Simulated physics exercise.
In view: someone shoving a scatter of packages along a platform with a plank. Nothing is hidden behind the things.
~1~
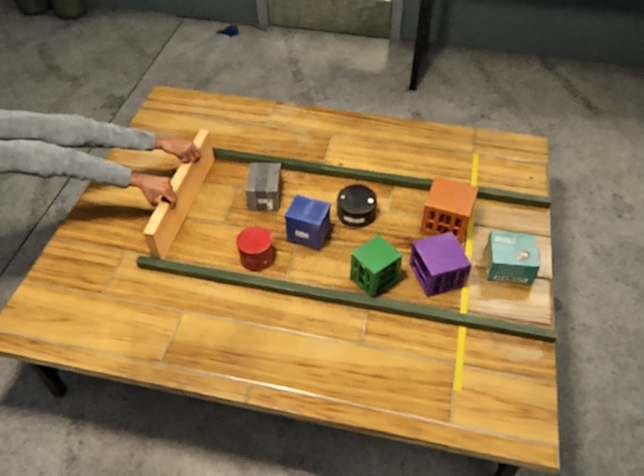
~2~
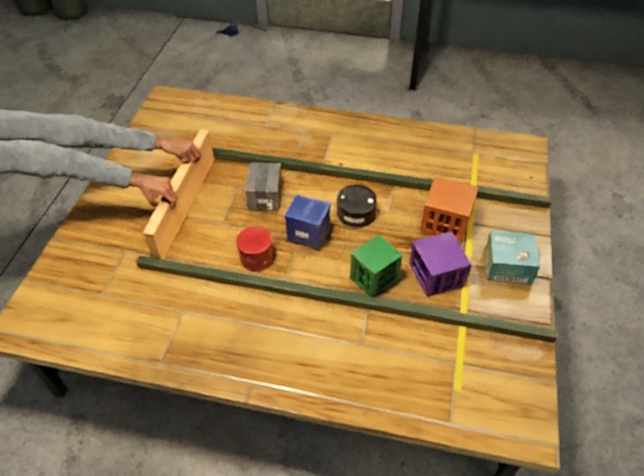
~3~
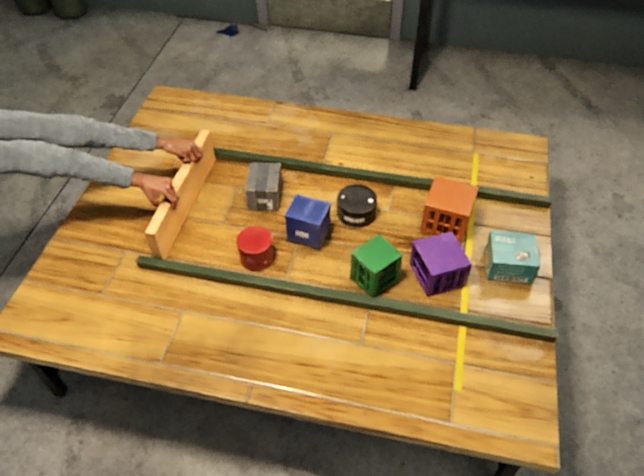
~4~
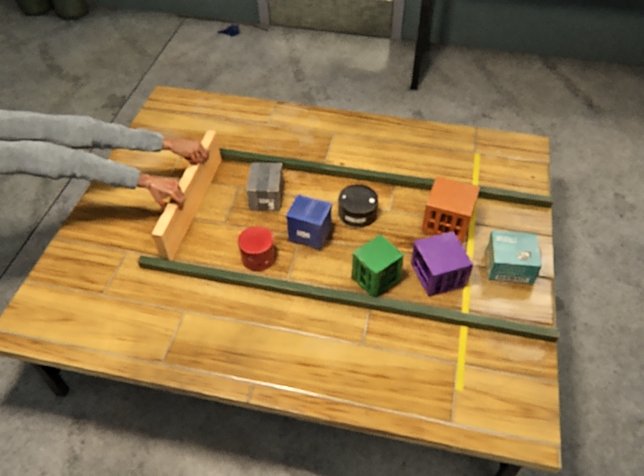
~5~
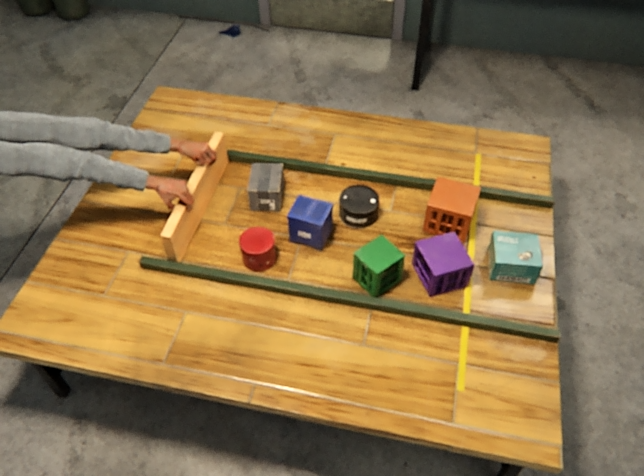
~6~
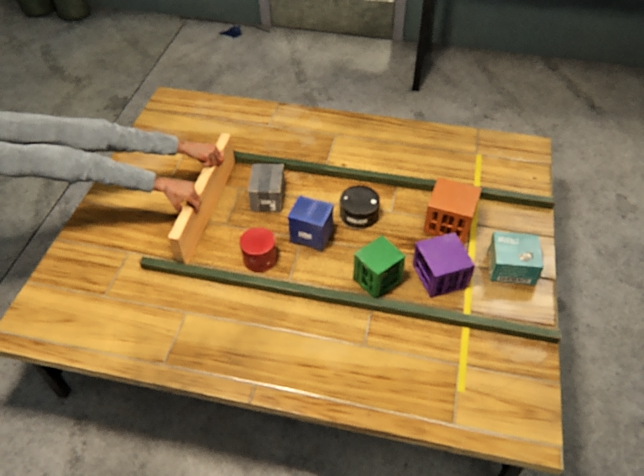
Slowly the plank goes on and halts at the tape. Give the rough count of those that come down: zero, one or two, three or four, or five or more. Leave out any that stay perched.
Here the number that fall off is one or two.
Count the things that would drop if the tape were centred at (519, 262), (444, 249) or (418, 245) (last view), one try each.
Down on the ground: 5, 0 and 0.
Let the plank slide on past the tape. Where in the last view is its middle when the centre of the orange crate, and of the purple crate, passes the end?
At (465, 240) for the orange crate; at (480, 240) for the purple crate.
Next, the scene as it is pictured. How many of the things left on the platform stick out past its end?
1 of them.
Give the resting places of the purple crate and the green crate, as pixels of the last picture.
Near (557, 274) and (529, 302).
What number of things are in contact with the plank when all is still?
3 of them.
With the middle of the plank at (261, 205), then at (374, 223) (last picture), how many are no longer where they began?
By then 2, and 7.
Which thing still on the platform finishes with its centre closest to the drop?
It is the purple crate.
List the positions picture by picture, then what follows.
The first frame shows turquoise box (511, 257); orange crate (449, 209); purple crate (439, 264); plank (182, 192); tape (469, 253).
The second frame shows orange crate (449, 209); blue tote (308, 223).
The third frame shows purple crate (440, 264); black canister (357, 206).
The fourth frame shows turquoise box (513, 257); grey parcel (265, 187).
The fifth frame shows orange crate (451, 209); red pail (258, 250).
The sixth frame shows turquoise box (515, 258); orange crate (452, 210); purple crate (443, 265); plank (205, 197); tape (472, 254).
Soon after, none off yet; turquoise box at rest near (515, 258); orange crate at rest near (452, 210); purple crate at rest near (443, 265).
After that, none off yet; turquoise box at rest near (515, 258); orange crate displaced a little near (479, 213); purple crate displaced a little near (460, 264).
In the end, the number that fall off is one or two; gone, orange crate and turquoise box.
